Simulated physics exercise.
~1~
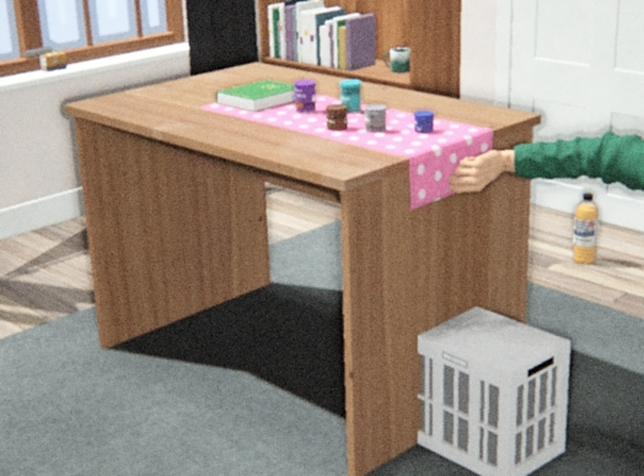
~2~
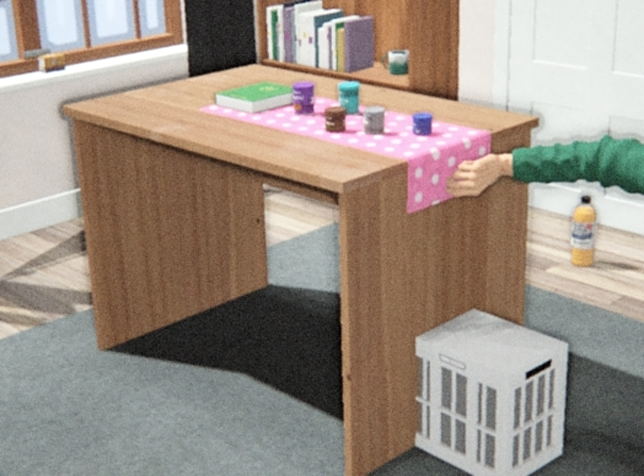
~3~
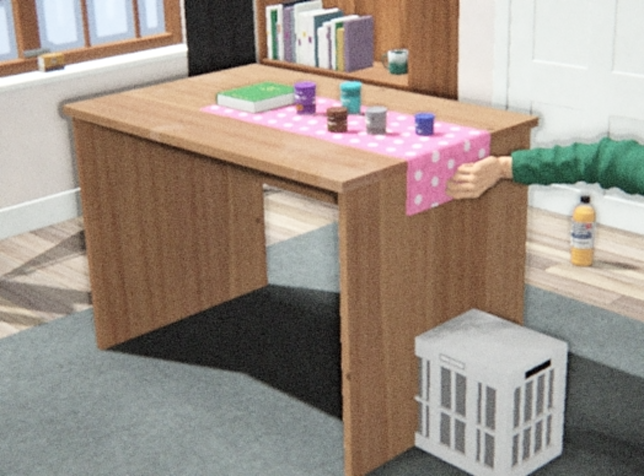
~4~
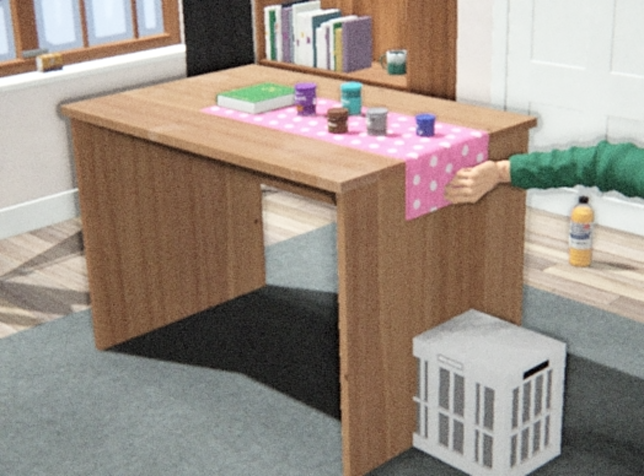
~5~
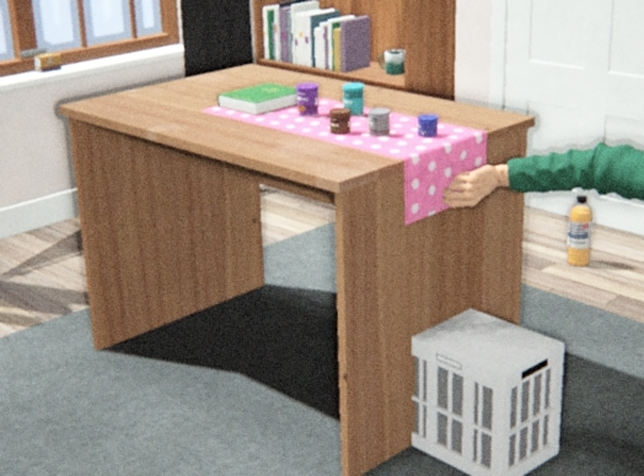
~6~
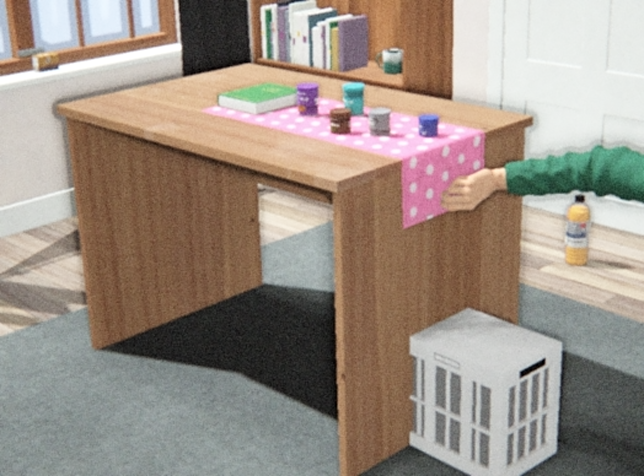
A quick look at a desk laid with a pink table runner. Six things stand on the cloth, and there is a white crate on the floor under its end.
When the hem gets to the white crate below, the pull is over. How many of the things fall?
Three.
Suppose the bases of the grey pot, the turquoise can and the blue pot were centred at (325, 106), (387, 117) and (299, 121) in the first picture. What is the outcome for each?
The grey pot stays put; the turquoise can ends up off; the blue pot stays put.
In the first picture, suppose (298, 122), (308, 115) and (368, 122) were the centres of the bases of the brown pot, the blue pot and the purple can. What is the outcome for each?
The brown pot stays put; the blue pot stays put; the purple can ends up off.
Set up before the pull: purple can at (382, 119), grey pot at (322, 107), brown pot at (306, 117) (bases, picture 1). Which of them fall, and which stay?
In the end the purple can gets dislodged, while the grey pot rides it out and the brown pot rides it out.
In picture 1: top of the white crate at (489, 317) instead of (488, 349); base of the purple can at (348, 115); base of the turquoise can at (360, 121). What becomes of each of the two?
In the end the purple can is still on top and the turquoise can is still on top.
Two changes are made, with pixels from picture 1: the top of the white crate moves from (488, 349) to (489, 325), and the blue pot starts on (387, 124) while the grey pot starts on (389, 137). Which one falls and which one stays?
As for the blue pot, it leaves the top; as for the grey pot, it leaves the top.
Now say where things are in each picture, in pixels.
The first picture shows hem (411, 210); blue pot (424, 113); grey pot (376, 107); brown pot (337, 107); turquoise can (350, 82); purple can (305, 82); top of the crate (488, 349).
The second picture shows hem (407, 213); blue pot (423, 115).
The third picture shows hem (407, 216); grey pot (376, 109).
The fourth picture shows hem (406, 220); brown pot (337, 110); top of the crate (484, 352).
The fifth picture shows hem (406, 225); turquoise can (353, 86).
The sixth picture shows hem (404, 229); blue pot (429, 117); grey pot (380, 111); brown pot (340, 110); turquoise can (354, 85); purple can (307, 86).
Early on, hem near (446, 291); blue pot and grey pot gone.
Midway, hem on the crate; blue pot, grey pot and brown pot gone.
Finally, hem on the crate; blue pot, grey pot and brown pot gone. It carries off three.
